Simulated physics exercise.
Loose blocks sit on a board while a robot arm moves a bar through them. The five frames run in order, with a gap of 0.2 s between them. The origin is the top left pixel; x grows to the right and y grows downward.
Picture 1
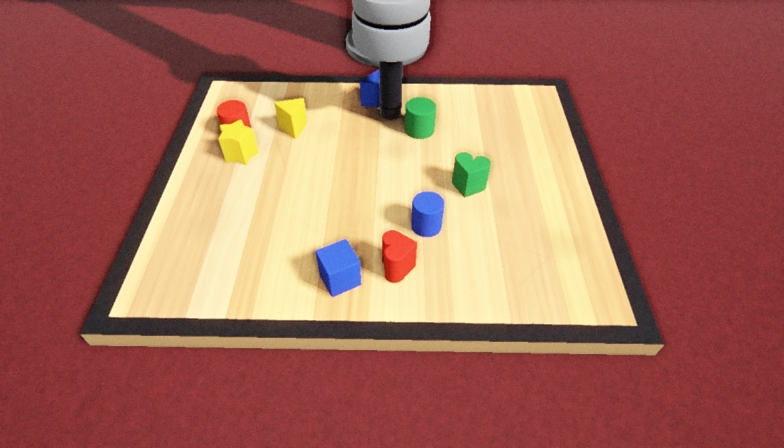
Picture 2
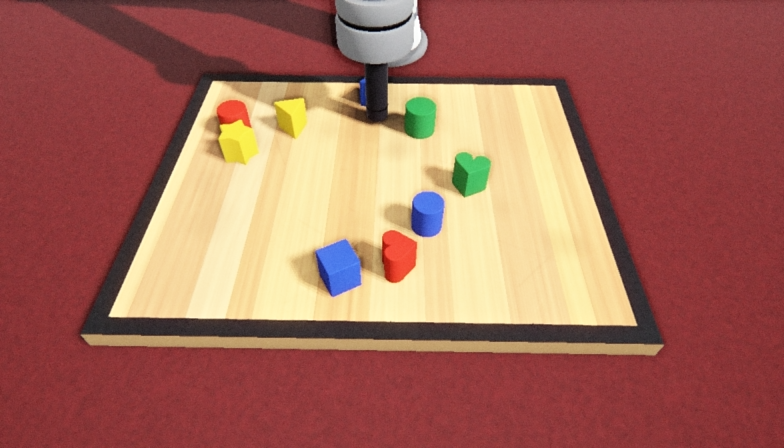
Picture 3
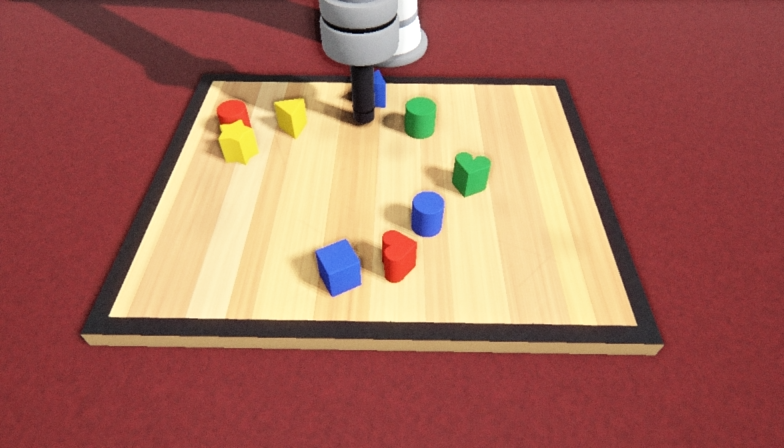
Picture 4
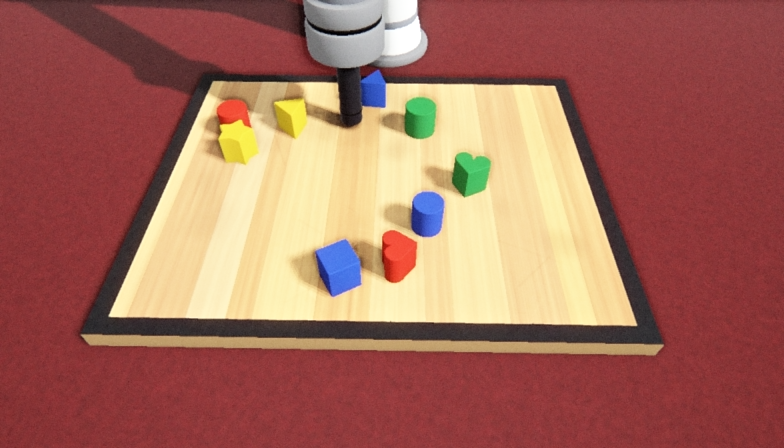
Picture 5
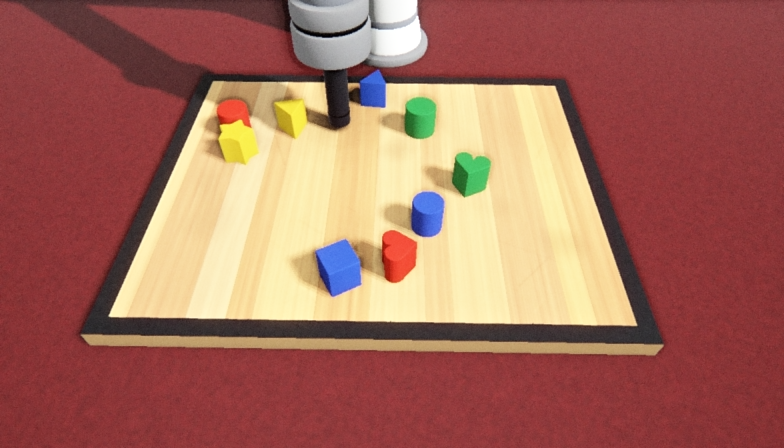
To begin with, a robot arm holds a dark bar near the top of a wooden board, beside a green cylinder and in front of a blue triangular block. The bar then slides steadily left, a short way, nearing the yellow triangular block, while all the blocks stay still.
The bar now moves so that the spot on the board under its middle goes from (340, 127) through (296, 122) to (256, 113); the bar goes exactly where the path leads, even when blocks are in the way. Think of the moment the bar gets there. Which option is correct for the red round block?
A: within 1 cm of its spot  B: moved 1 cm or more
The one that fits is A, within 1 cm of its spot.
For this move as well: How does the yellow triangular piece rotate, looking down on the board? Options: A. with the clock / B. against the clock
My pick is B.
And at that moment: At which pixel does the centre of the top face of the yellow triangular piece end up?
My best guess is (269, 108).
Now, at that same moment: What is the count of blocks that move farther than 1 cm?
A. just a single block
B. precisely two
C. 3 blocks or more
It's A.
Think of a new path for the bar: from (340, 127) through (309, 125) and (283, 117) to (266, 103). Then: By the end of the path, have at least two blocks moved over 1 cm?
In short: No.
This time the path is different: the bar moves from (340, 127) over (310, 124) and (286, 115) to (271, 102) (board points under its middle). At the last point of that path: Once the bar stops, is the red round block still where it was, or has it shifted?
It barely shifts, if at all.
The first path, step by step. One third of the way, bar (310, 119); yellow triangular piece (286, 106), turned 20° anticlockwise.
Two thirds of the way, bar (280, 115); yellow triangular piece (269, 108), turned 85° anticlockwise.
At the end, bar (255, 108); red round block still; yellow triangular piece (269, 108), turned 85° anticlockwise.
